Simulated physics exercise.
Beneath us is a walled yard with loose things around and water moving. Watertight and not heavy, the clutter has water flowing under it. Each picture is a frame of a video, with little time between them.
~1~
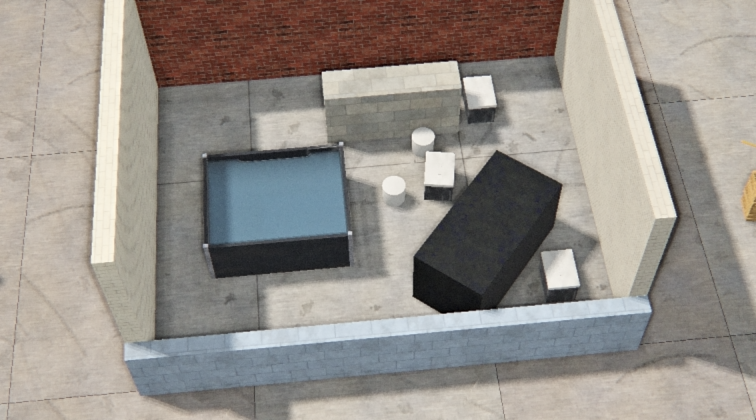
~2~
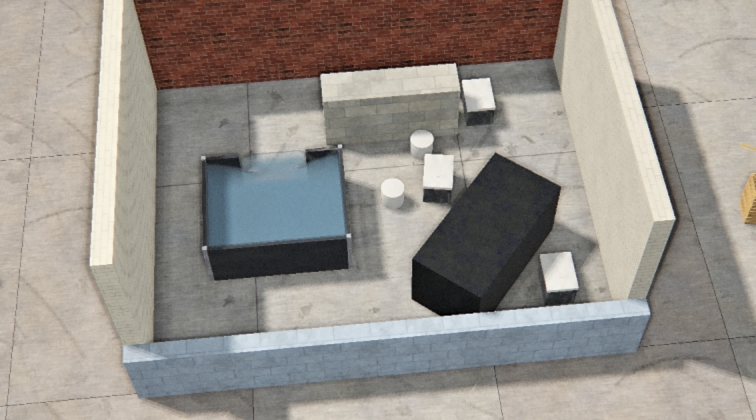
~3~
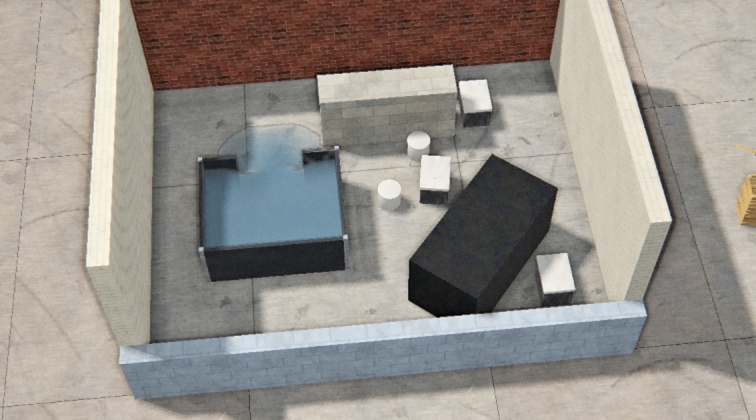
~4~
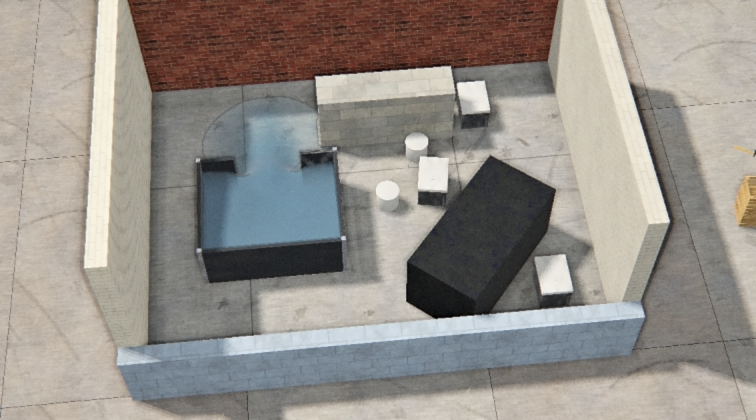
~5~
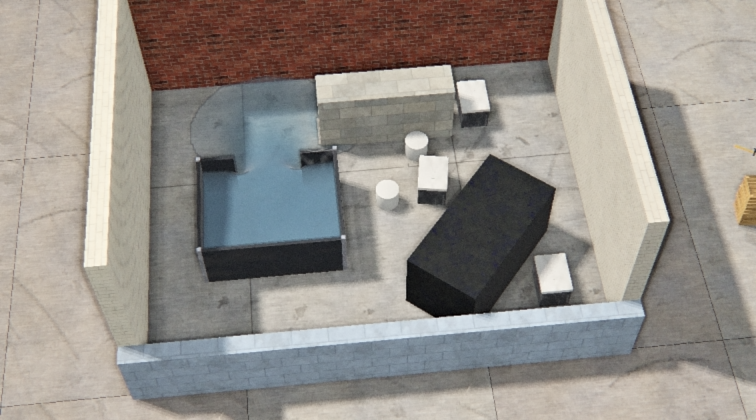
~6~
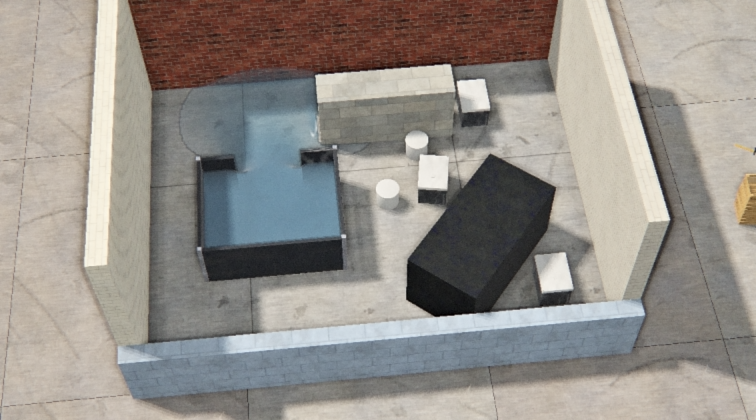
In a walled yard, water pours through a gap in a dark tank and spreads outward.
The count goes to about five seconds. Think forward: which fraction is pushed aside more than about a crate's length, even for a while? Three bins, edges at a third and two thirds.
That share does not reach a third.
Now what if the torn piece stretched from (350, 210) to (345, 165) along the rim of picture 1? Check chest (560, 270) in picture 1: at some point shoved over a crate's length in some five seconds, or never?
Verdict: It fell short.
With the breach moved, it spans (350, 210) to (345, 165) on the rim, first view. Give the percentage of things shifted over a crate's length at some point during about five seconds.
It comes to roughly 80 %.
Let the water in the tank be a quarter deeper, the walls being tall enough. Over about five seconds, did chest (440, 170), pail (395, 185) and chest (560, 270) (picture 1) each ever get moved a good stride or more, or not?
Well, one by one: Not carried that far, not carried that far, not carried that far.
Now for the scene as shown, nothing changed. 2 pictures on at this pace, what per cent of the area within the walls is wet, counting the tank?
Near 25 %.
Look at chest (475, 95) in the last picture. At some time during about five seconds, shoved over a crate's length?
My reading: Displaced that much.
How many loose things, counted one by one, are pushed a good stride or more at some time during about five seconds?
The total is 1.
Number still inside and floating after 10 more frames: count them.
Counting them up gives 0.
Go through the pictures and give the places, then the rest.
A chest at (480, 91), on the bottom; a chest at (440, 168) rests on the ground; 0 of 5 have shifted, in the first picture.
A chest at (479, 94), on the bottom; a chest at (439, 171) rests on the ground; 0 of 5 have shifted, in the second picture.
A chest at (476, 95), on the bottom; a chest at (435, 172), on the bottom; 0 of 5 have shifted, in the third picture.
A chest at (474, 96), on the bottom; a chest at (433, 173), on the bottom; 0 of 5 have shifted, in the fourth picture.
A chest at (473, 95), on the bottom; a chest at (433, 172), on the bottom; 0 of 5 have shifted, in the fifth picture.
A chest at (474, 94), on the bottom; a chest at (434, 171), on the bottom; 0 of 5 have shifted, in the sixth picture.
A moment on, 0 of 5 are well off their spots; 0 afloat.
Next, 0 of 5 are well off their spots; 0 afloat.
Later, 1 of 5 are well off their spots; 0 afloat.
In the end, 1 of 5 are well off their spots, and 1 have been at some point; 0 afloat.
